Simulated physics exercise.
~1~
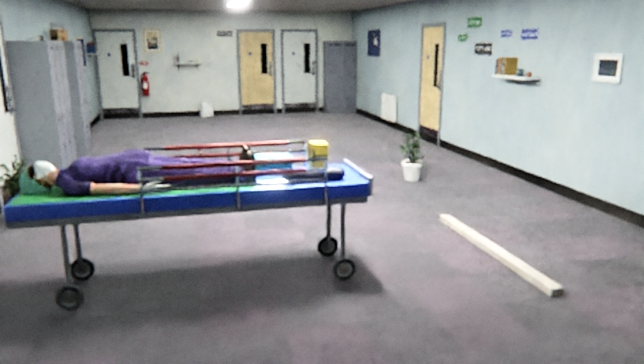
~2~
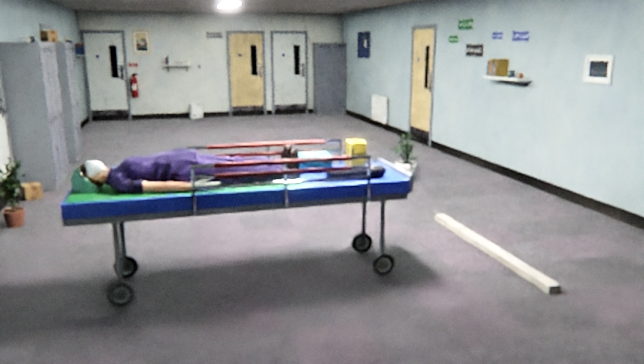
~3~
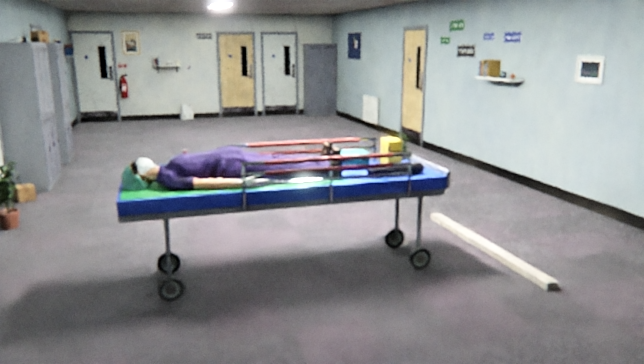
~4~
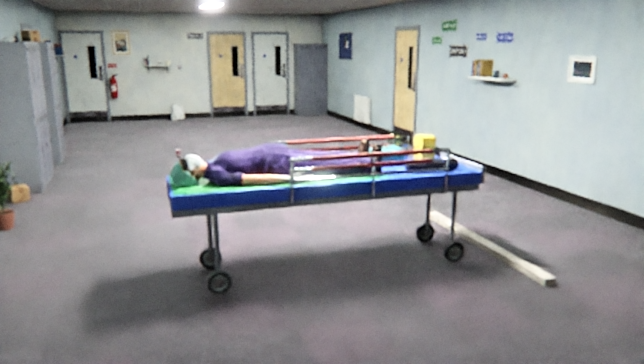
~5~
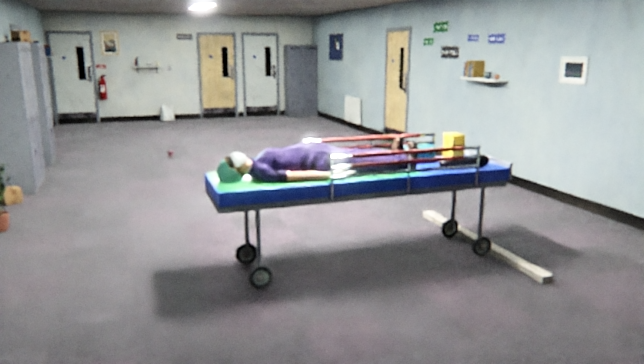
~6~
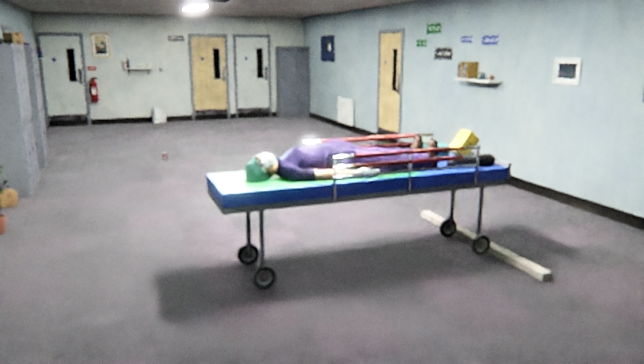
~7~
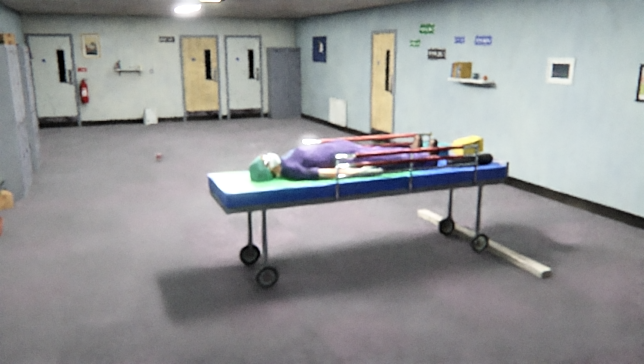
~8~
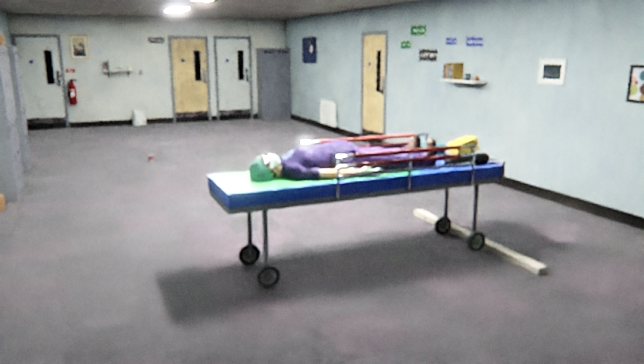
A trolley carrying a person rolls right and stops at a sill; a yellow pump topples but stays aboard.
